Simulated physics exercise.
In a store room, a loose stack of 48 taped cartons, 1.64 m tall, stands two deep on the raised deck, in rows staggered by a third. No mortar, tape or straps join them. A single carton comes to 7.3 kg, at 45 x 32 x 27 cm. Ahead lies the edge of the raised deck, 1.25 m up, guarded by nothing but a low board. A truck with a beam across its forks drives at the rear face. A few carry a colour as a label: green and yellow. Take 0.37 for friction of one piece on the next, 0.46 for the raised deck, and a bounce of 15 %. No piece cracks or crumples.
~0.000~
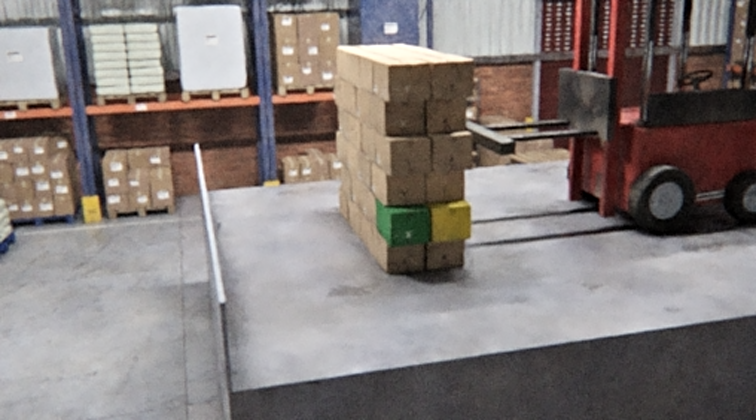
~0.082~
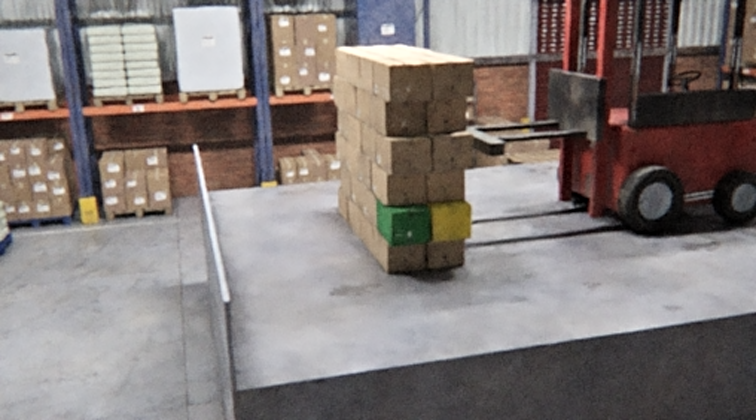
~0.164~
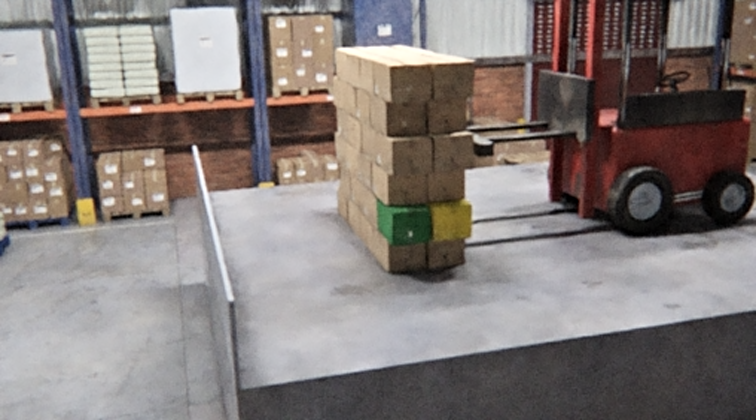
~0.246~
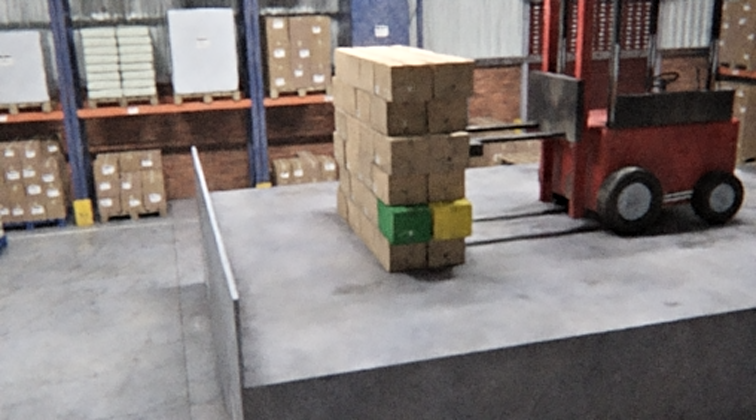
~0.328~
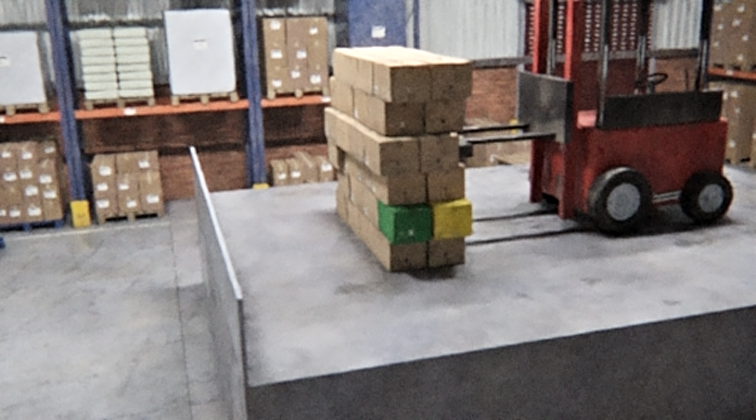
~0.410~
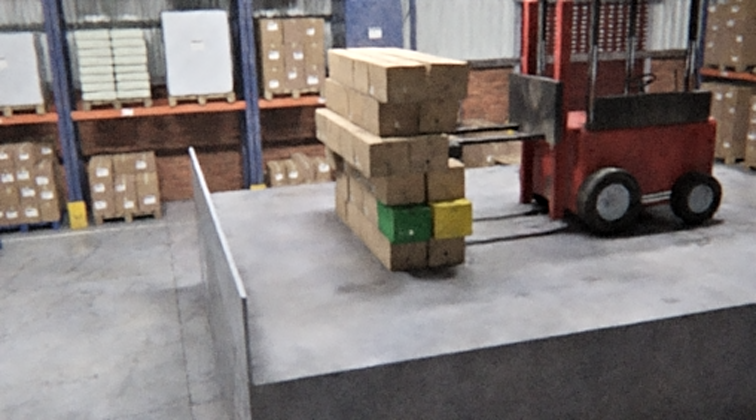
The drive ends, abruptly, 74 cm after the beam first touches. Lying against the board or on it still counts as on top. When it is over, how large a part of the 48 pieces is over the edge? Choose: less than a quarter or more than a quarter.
Ending over the edge: Less than a quarter.
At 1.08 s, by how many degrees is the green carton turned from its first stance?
About 40°.
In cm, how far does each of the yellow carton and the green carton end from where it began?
About: Yellow 0, green 60.
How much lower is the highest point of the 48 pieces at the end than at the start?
Roughly 30 cm.
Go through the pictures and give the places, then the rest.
In the first frame (each place is the centre of the face we see best; the camera moves round a little), beam (507, 149) 24 cm from the stack; yellow carton (452, 224); green carton (410, 228); all in place.
Beam (496, 150) 15 cm from the stack; yellow carton (453, 224), in the second frame.
Beam (486, 150) 6 cm from the stack; yellow carton (453, 223), in the third frame.
Beam (475, 151) 28 mm in; green carton (412, 227); 4 have shifted, in the fourth frame.
Beam (464, 152) 12 cm in; green carton (413, 227); 14 have shifted, in the fifth frame.
Beam (454, 152) 21 cm in; green carton (413, 226); yellow carton (454, 222); steepest lean 4°, the carton at (419, 56); 26 have shifted, in the sixth frame.
By 0.56 s, none of the 48 cartons over the edge, 32 disturbed; green carton moved 34 mm.
By 0.80 s, none of the 48 cartons over the edge, 36 disturbed; green carton tilted 18°.
By 1.08 s, none of the 48 cartons over the edge, 35 disturbed; green carton tilted 44°.
By 1.60 s, 2 of the 48 cartons over the edge; green carton on its side.
When it is over (2.5 s), 3 of the 48 cartons over the edge; green carton on its side; yellow carton unmoved. That is 6 per cent. In pixels of the last frame, middles, green carton near (345, 254), yellow carton near (444, 214).
